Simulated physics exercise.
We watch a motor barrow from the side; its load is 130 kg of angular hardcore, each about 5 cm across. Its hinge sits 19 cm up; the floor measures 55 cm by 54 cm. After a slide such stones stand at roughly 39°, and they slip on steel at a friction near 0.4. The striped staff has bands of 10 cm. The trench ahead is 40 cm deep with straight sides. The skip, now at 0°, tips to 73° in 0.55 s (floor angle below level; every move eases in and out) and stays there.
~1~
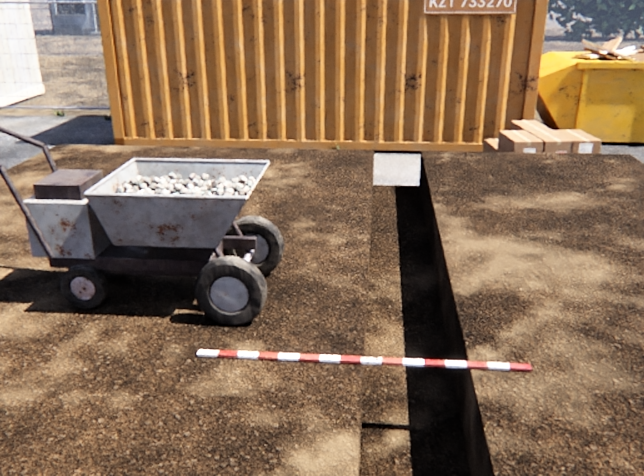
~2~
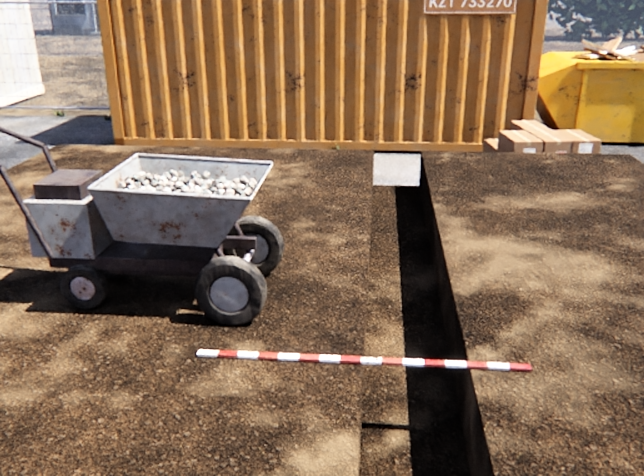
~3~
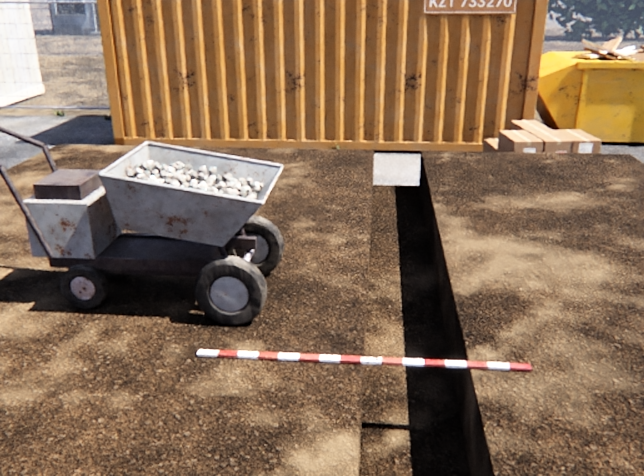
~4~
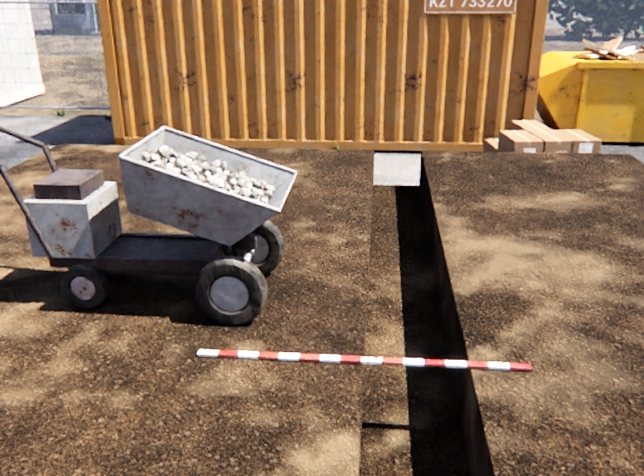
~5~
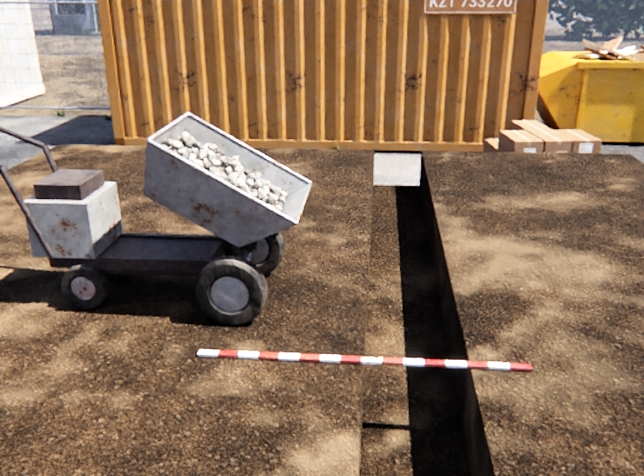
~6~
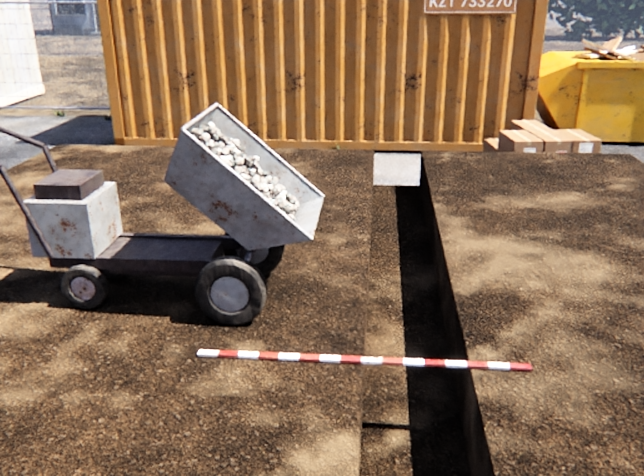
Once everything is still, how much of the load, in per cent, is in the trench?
Roughly 79 per cent ends in the trench.
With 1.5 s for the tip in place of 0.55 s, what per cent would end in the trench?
It would be near 60 per cent.
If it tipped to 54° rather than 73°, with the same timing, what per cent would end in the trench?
Then about 20 per cent.
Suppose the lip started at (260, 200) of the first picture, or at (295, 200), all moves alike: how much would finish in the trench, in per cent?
First some 85, then 75 per cent.
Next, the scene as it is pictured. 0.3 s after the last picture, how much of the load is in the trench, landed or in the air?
Some 20 per cent.
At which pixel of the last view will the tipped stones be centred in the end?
Their middle is at about (413, 353).
Then, 0.1 s after the last picture the floor is at 61°, 100 % in the skip; the foremost stones are at (317, 243).
Then, 0.3 s after the last picture the floor is at 73°, 73 % in the skip, 7 % short of the trench, 19 % in the trench; the foremost stones are at (396, 318).
Then, 0.7 s after the last picture the floor is at 73°, 20 % in the skip, 8 % short of the trench, 72 % in the trench; the foremost stones are at (465, 341).
Then, 2.7 s after the last picture the floor is at 73°, 10 % in the skip, 11 % short of the trench, 79 % in the trench; the foremost stones are at (478, 337).
